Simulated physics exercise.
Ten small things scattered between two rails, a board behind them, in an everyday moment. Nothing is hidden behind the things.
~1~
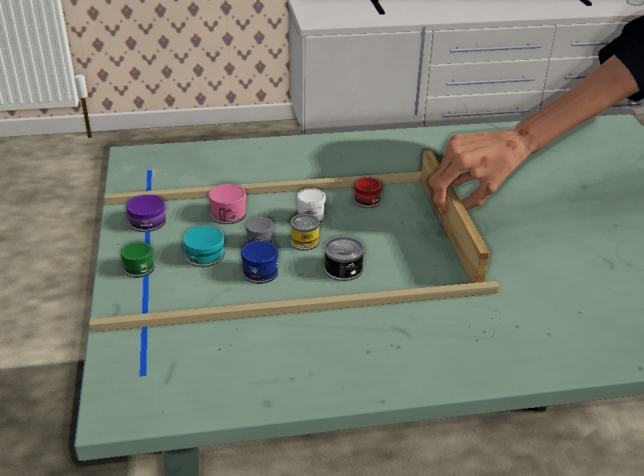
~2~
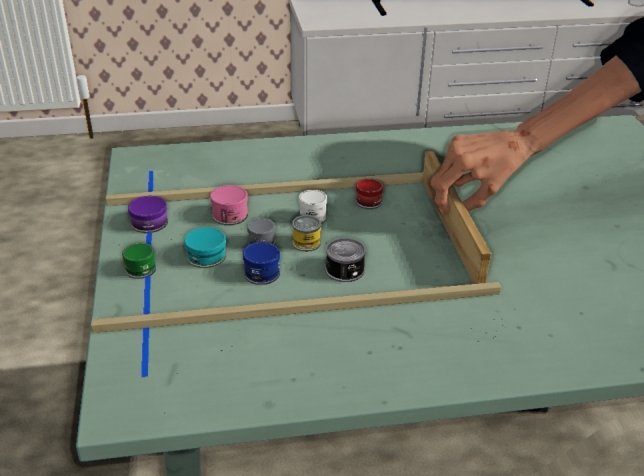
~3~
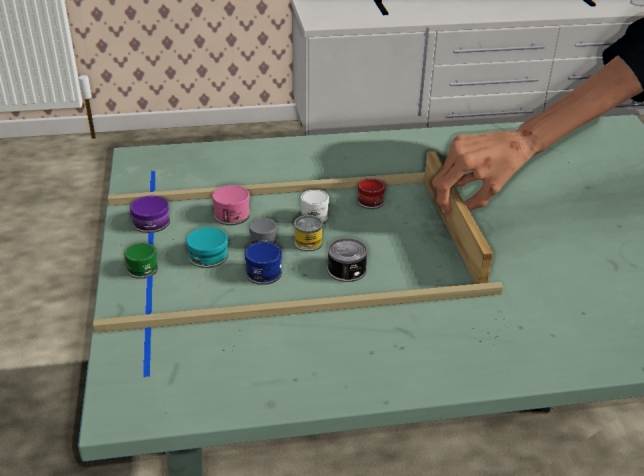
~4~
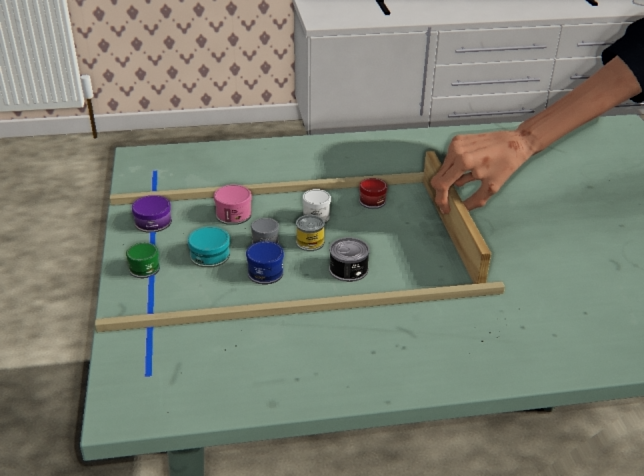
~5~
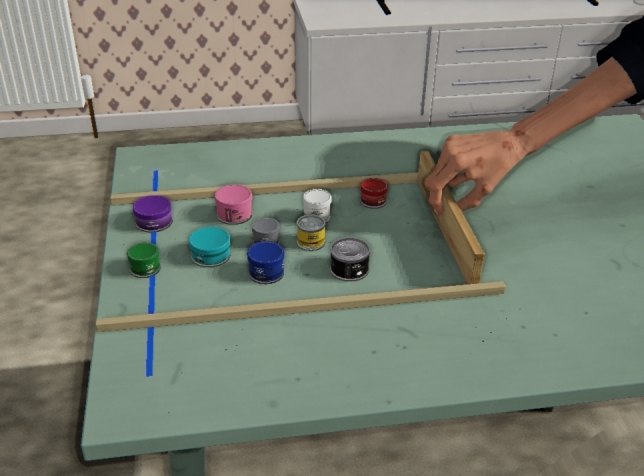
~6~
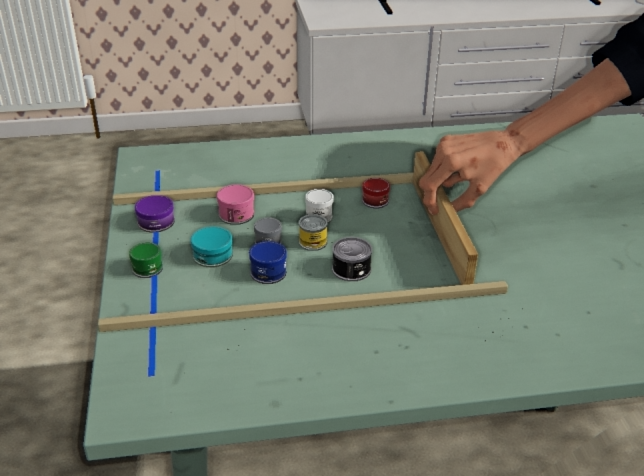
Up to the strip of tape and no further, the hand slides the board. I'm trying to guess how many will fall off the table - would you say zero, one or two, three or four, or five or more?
I would say three or four.
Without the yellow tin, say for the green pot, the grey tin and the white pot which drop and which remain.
Green pot down; grey tin still up; white pot still up.
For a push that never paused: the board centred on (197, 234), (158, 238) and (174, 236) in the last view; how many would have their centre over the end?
Respectively 0, 3 and 2.
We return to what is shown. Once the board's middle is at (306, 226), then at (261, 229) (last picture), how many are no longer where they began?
The count is 6 at the first point and 8 at the second.
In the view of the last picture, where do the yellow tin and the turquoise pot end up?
You'll find the yellow tin at roughly (140, 245) and the turquoise pot at roughly (110, 260).
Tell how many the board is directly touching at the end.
Total: 4.
Soon after, none off yet; green pot at rest near (146, 260); purple pot at rest near (155, 214); turquoise pot at rest near (212, 247).
After that, none off yet; green pot at rest near (146, 260); purple pot at rest near (155, 214); turquoise pot displaced a little near (193, 247).
In the end, the number that fall off is three or four; gone, blue pot, purple pot and green pot.
